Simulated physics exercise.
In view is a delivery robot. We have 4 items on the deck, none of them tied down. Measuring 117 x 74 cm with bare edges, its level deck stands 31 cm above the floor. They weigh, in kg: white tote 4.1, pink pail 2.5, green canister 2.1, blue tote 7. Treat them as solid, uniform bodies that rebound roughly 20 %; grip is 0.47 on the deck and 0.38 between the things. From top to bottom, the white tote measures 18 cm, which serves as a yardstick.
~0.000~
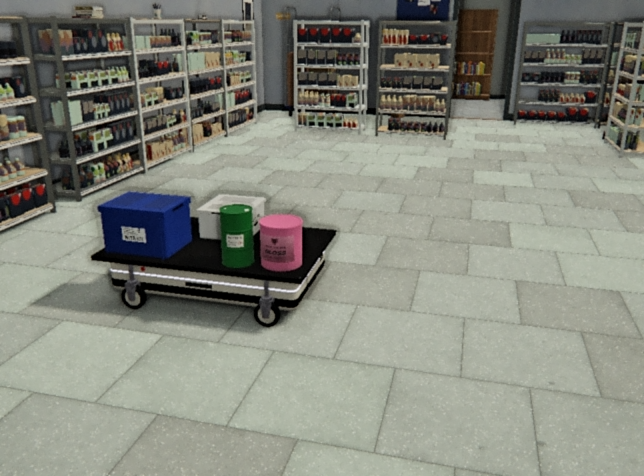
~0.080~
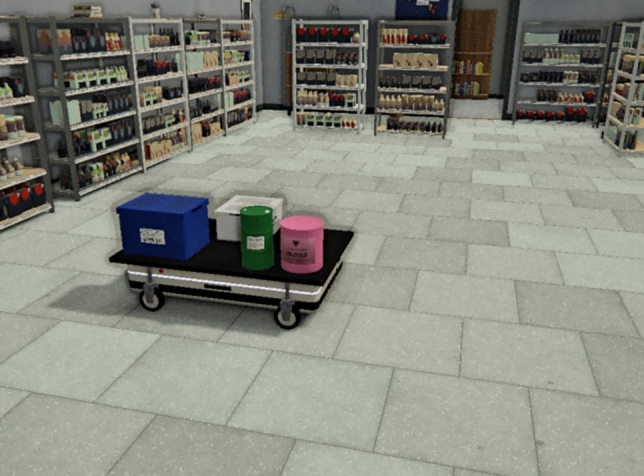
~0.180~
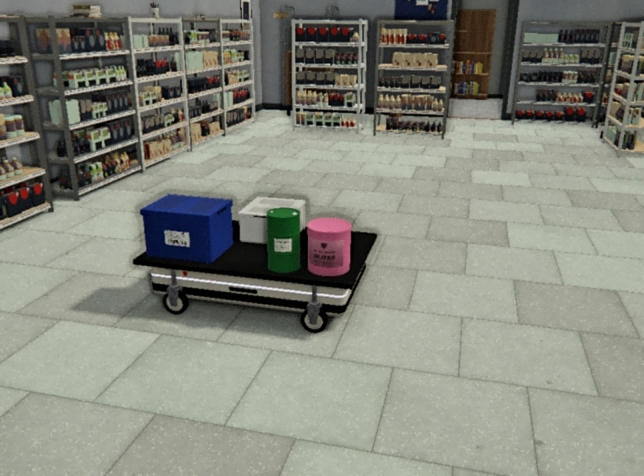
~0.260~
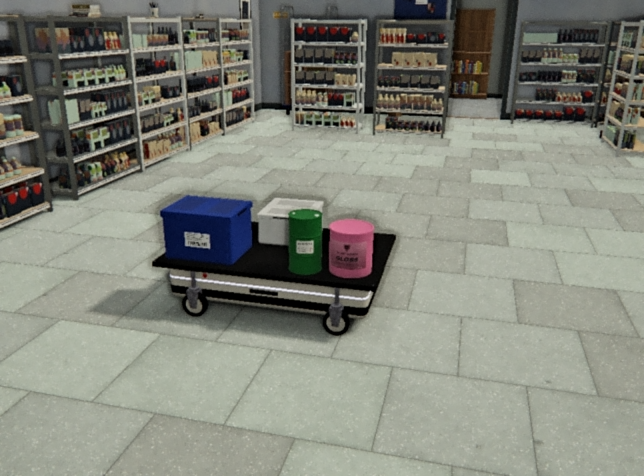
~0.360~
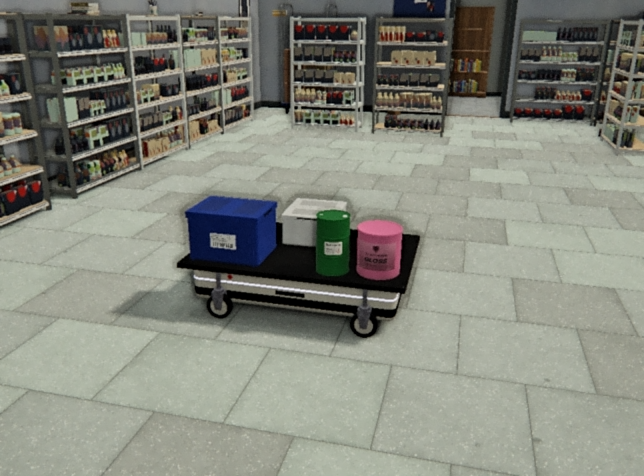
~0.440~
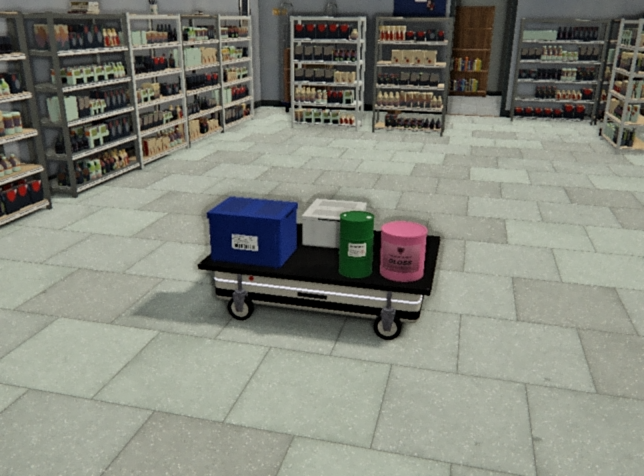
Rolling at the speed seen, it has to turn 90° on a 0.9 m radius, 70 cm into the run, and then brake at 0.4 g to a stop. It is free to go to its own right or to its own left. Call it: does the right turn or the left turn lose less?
The right turn loses less.
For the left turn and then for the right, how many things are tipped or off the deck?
Results - left: 2, right: 1.
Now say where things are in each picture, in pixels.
In the first picture, 0 cm covered; white tote (233, 218); pink pail (281, 242).
In the second picture, 12 cm covered; green canister (257, 238); blue tote (166, 226).
In the third picture, 27 cm covered; green canister (284, 240); blue tote (189, 228).
In the fourth picture, 39 cm covered; green canister (305, 242); blue tote (209, 230).
In the fifth picture, 54 cm covered; green canister (333, 243); blue tote (233, 230).
In the sixth picture, 66 cm covered; white tote (335, 224); pink pail (403, 251).
Turning left. At 0.84 s, 126 cm covered, turned 26°; pink pail now off the deck; green canister moved 9 cm.
After 1.44 s, 216 cm covered, turned 83°.
After 1.74 s, 258 cm covered, turned 90°.
In the end (2.4 s), off the deck, pink pail and green canister; the other 2 under 10 cm from the start. At the end, from the last picture's camera, white tote near (441, 169).
Turning right instead, pink pail tipped over or off the deck, 1 of 4 in all.
